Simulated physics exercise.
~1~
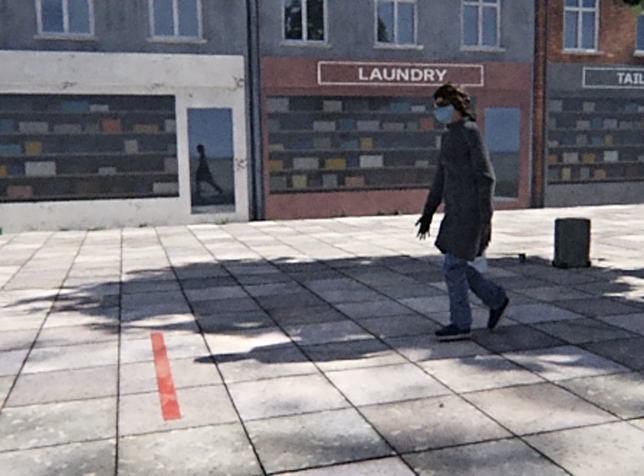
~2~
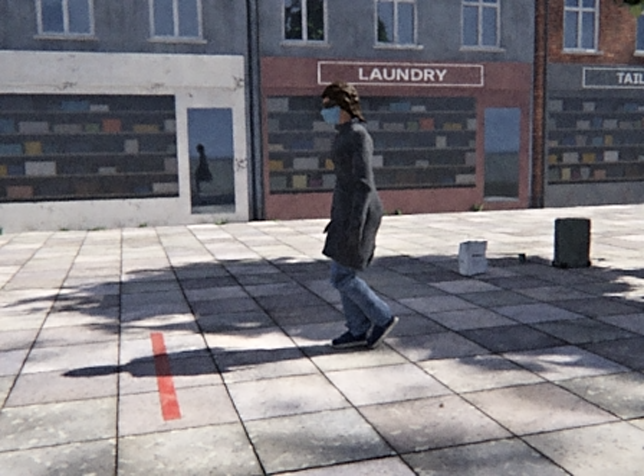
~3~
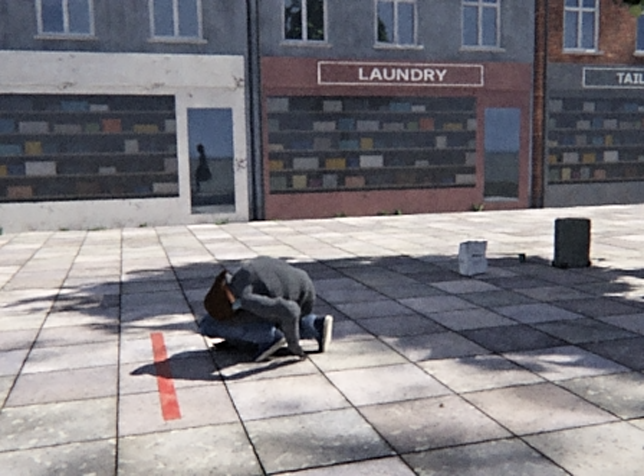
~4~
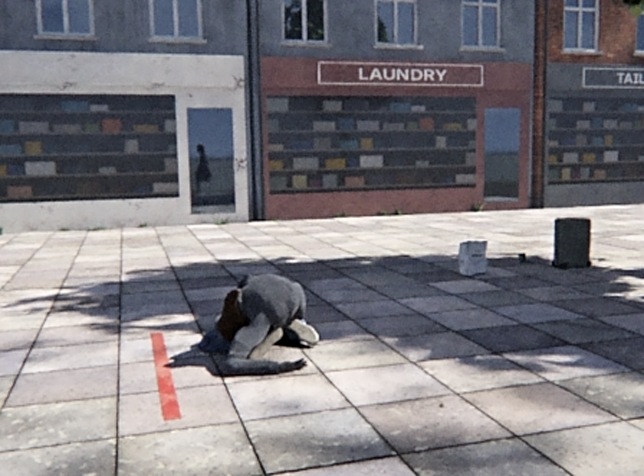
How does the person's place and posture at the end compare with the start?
At the start the person is upright on the right side of the view, in front of the laundry and near the dark bin. By the end the person is farther left and folded down low on the paving, just to the right of the red tape.
